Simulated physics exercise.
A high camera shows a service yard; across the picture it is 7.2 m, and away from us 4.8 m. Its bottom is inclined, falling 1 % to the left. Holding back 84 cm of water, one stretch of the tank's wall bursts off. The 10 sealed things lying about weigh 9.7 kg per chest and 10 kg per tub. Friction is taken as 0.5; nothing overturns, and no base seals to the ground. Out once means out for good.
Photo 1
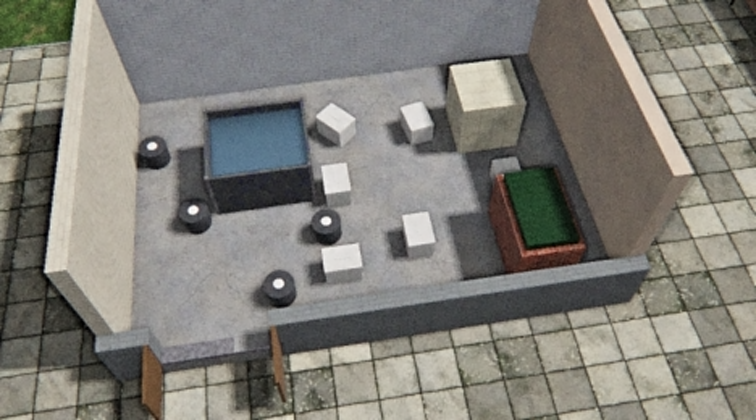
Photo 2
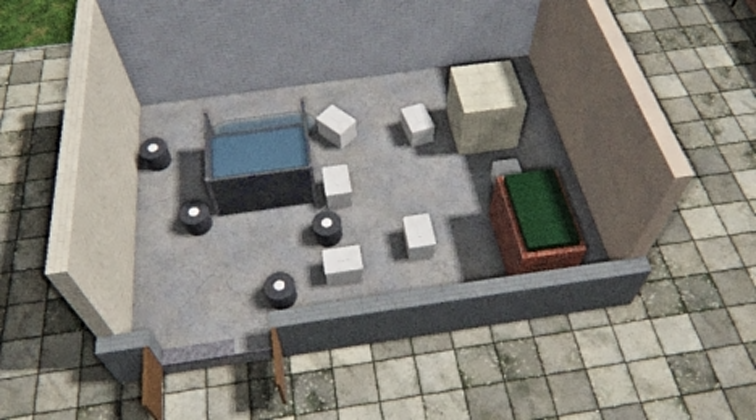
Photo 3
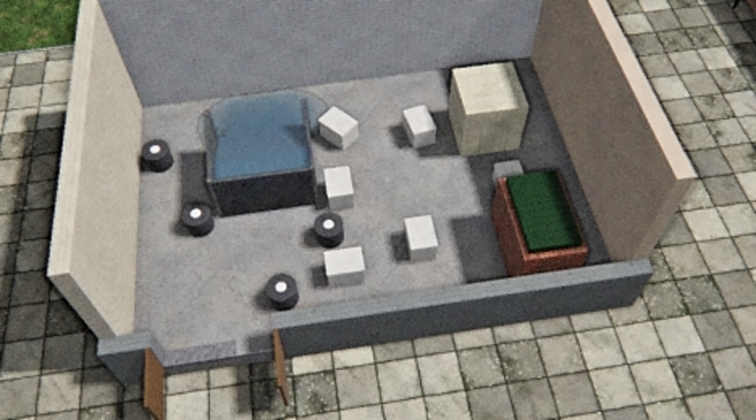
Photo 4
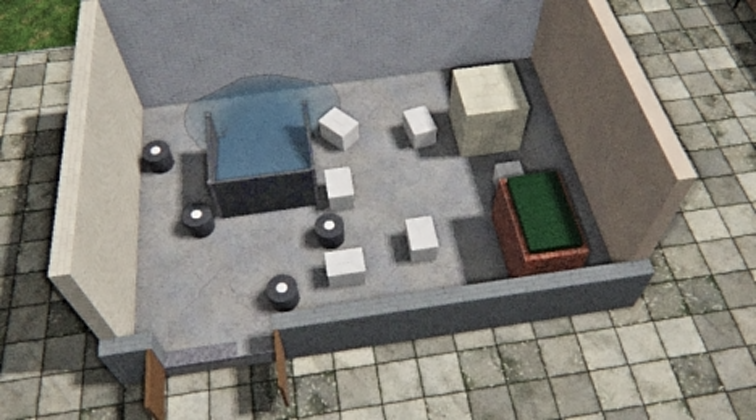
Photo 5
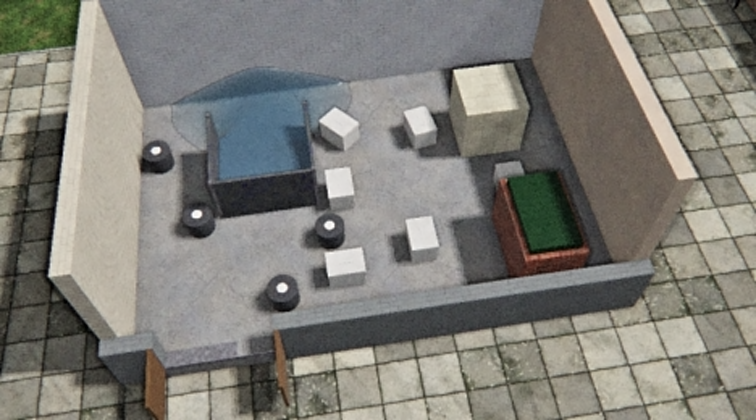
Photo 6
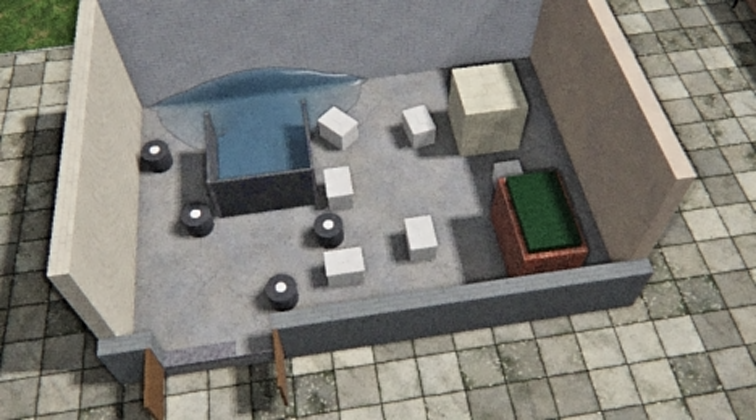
Water pouring from the open back of a dark tank and spreading across a walled yard's floor, blocks and drums staying still.
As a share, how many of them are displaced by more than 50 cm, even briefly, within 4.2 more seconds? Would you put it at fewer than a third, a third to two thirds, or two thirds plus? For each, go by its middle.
My guess is the low band, short of a third.
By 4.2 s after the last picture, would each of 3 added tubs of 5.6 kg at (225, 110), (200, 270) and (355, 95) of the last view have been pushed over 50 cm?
Well, in turn they are above that, above that and above that.
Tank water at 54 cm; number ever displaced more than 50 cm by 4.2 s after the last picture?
Count: 2.
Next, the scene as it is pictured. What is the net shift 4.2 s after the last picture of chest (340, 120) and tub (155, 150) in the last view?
Shifts in order: 40 cm; 350 cm.
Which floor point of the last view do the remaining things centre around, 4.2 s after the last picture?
They're centred close to (351, 241).
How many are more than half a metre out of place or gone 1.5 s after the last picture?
1 of them.
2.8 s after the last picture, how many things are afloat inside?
0.
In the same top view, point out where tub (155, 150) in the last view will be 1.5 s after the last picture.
Roughly at (200, 183).
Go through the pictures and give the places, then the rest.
The first frame shows a chest at (342, 258), on the bottom; a chest at (417, 116) rests on the ground; water covers 1.9 m2; 0 of 10 have shifted.
The second frame shows a chest at (343, 259), on the bottom; a chest at (418, 118), on the bottom; water covers 2.9 m2; 0 of 10 have shifted.
The third frame shows a chest at (344, 261) rests on the ground; a chest at (420, 119), on the bottom; 4.3 m2 under water; 0 of 10 have shifted.
The fourth frame shows a chest at (345, 262), on the bottom; a chest at (420, 120), on the bottom; water covers 5.1 m2; 0 of 10 have shifted.
The fifth frame shows a chest at (345, 262), on the bottom; a chest at (421, 120) rests on the ground; 5.5 m2 under water; 0 of 10 have shifted.
The sixth frame shows a chest at (344, 261) rests on the ground; a chest at (419, 119) rests on the ground; water covers 5.8 m2; 0 of 10 have shifted.
Then, 0.4 s after the last picture 0 of 10 are over 50 cm from their spots; 0 afloat.
Then, 1.5 s after the last picture 1 of 10 are over 50 cm from their spots; 0 afloat.
Then, 2.8 s after the last picture 3 of 10 are over 50 cm from their spots; 0 afloat.
Then, 4.2 s after the last picture 3 of 10 are over 50 cm from their spots, and 3 have been at some point; 1 afloat.
